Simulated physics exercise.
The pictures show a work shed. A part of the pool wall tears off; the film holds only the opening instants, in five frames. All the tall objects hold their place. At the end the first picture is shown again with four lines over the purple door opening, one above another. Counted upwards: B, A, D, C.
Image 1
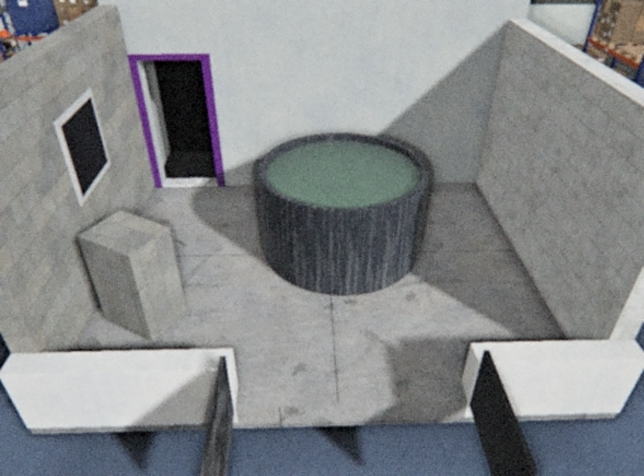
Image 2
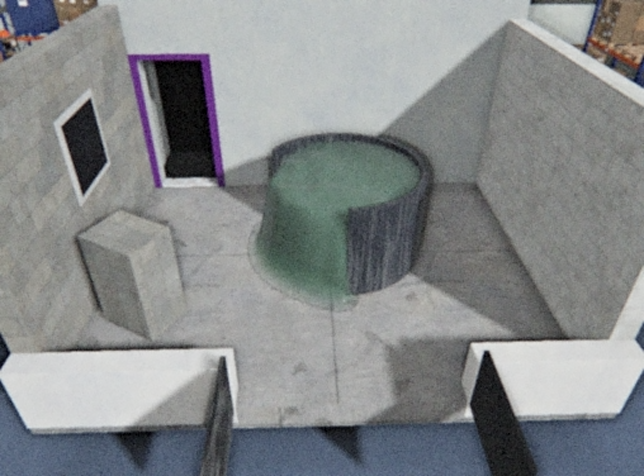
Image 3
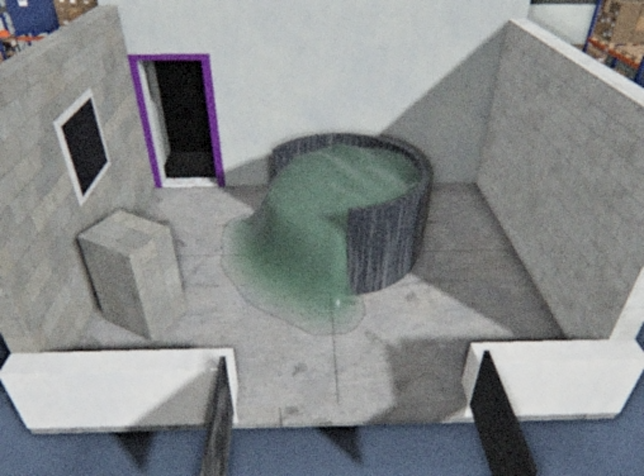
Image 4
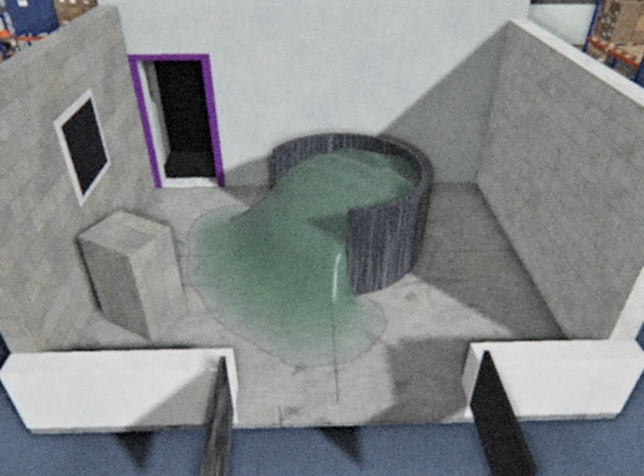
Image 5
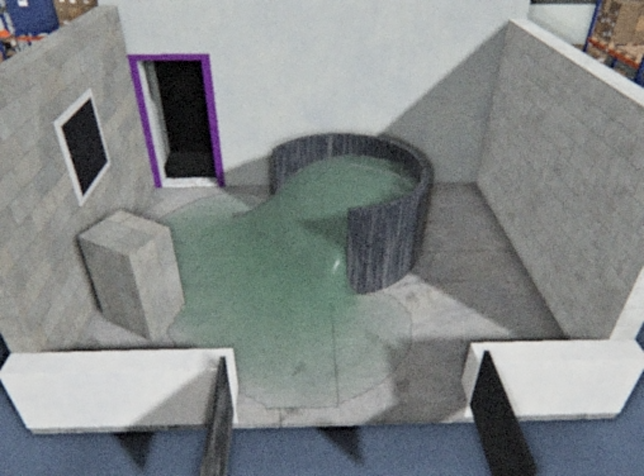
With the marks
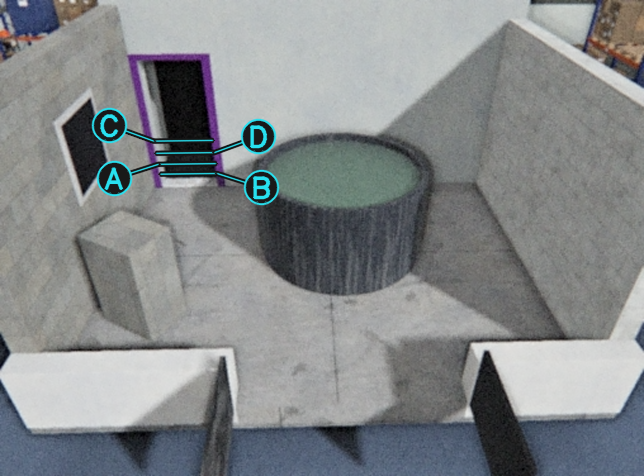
Green water rests in a round dark pool, then pours out through its open front-left side and spreads over the grey floor, leftward to the block and forward toward the gate. The work shed is seen from above, the view still. A purple-framed doorway stands at back left, a white-framed window at left, and low white walls in front.
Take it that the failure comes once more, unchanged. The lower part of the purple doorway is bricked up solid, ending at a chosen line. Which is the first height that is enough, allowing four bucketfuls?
Choose A.
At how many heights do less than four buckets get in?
Three of them.
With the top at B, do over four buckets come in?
Yes.
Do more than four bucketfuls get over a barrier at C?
No, that is safe.
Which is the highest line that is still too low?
It is B.
On the marked copy, A at (187, 163); B at (188, 173); C at (183, 140); D at (185, 152); from the bottom up B, A, D, C.
With A, a bucket or two gets in.
With B, about 13 bucketfuls get in.
With C, nothing gets over.
With D, nothing gets over.
